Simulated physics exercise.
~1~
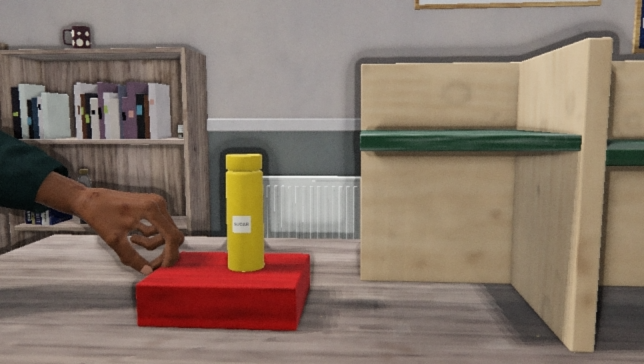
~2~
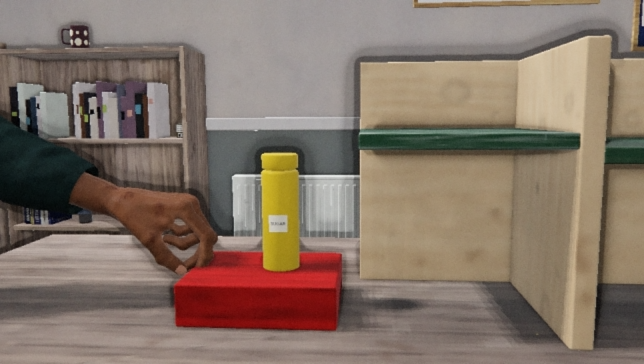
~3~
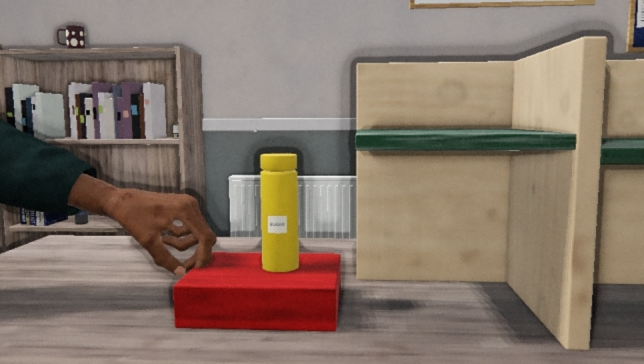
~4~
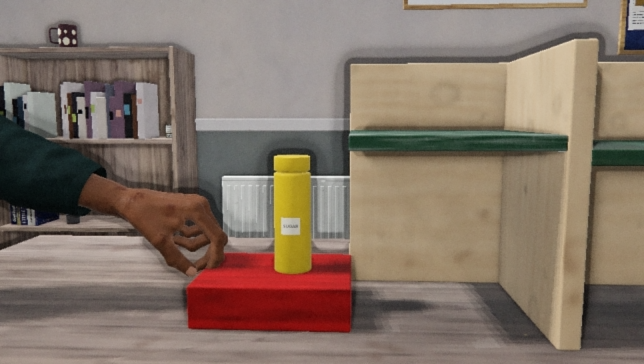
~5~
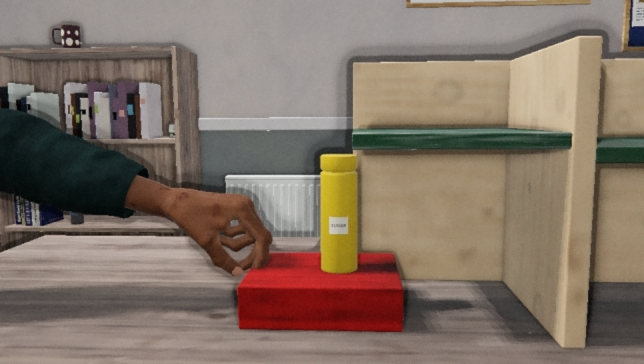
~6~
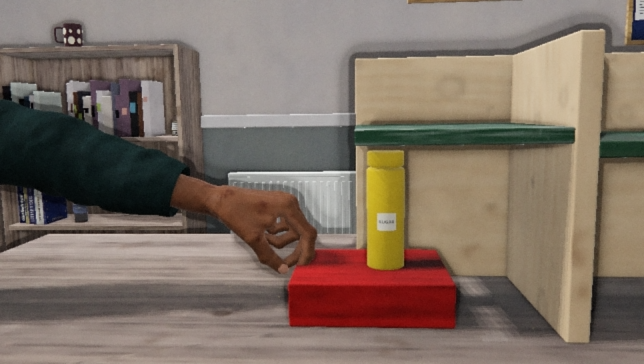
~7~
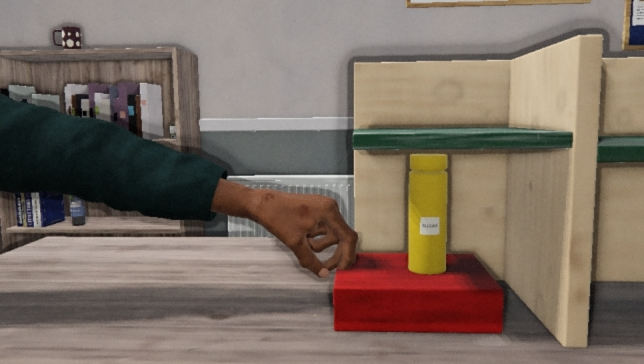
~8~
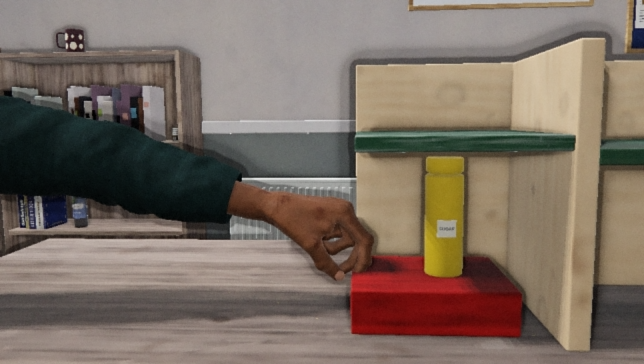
On a table, a hand pushes a red block rightward, carrying a yellow bottle upright beneath a green shelf.
